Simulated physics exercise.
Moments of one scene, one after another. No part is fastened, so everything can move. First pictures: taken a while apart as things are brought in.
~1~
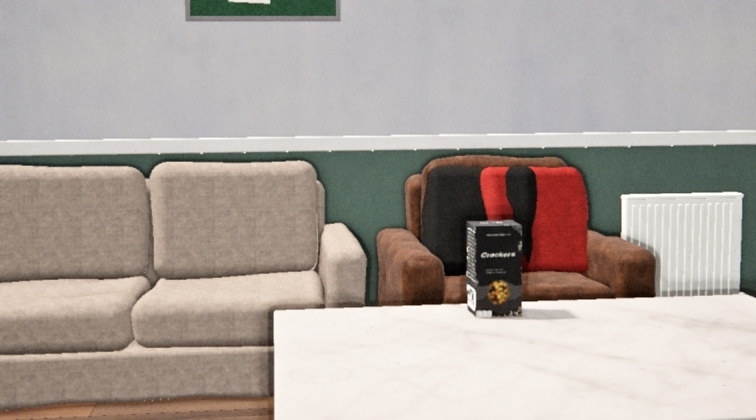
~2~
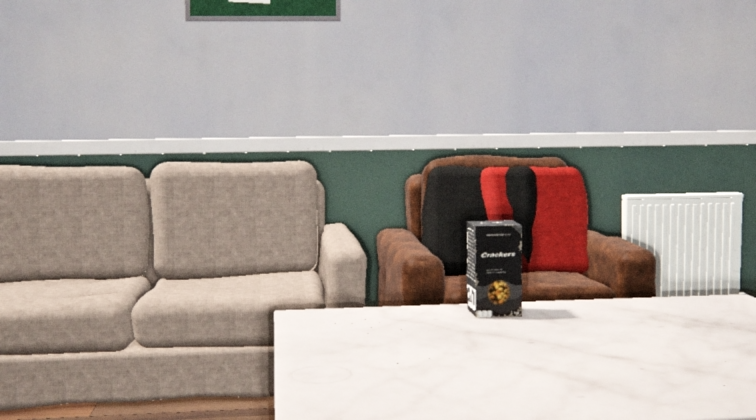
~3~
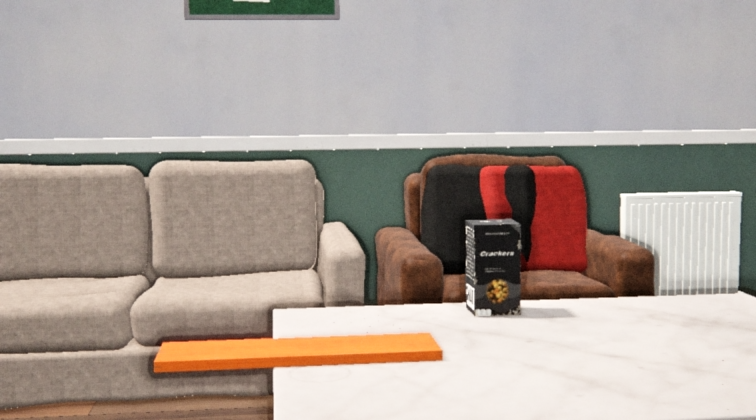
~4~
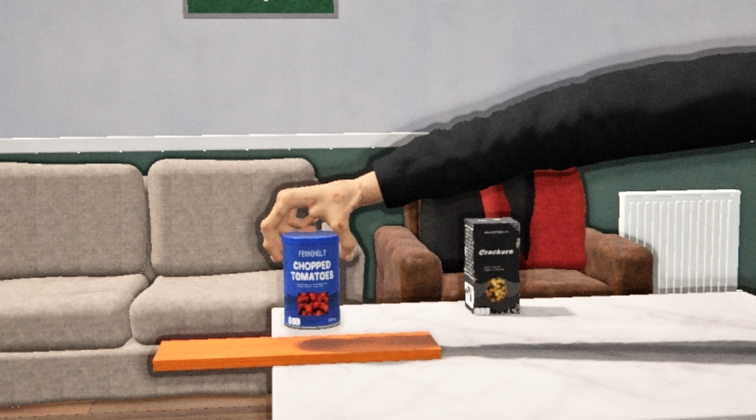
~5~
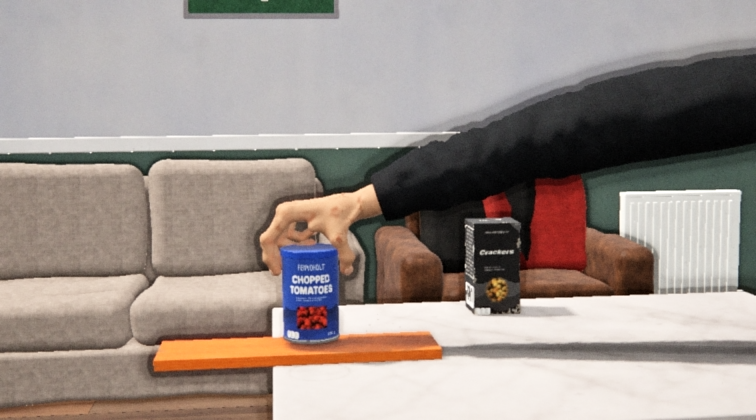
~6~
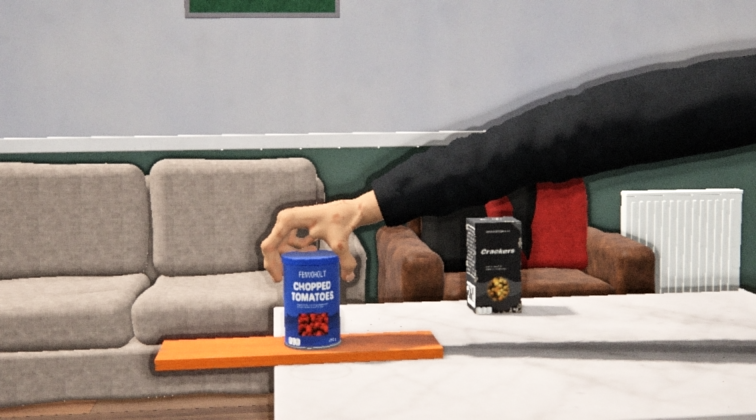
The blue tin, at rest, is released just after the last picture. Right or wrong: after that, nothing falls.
Right.
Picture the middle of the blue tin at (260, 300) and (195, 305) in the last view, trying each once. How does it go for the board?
Try one: It stays where it is. Try two: It tumbles.
Then, 0.20 s later than the last frame, all is still.
Then, 0.60 s later than the last frame, blue tin resting near (312, 299).
When it is over, all 3 as before. End places, in pixels of the last picture, blue tin near (312, 299). The board holds.
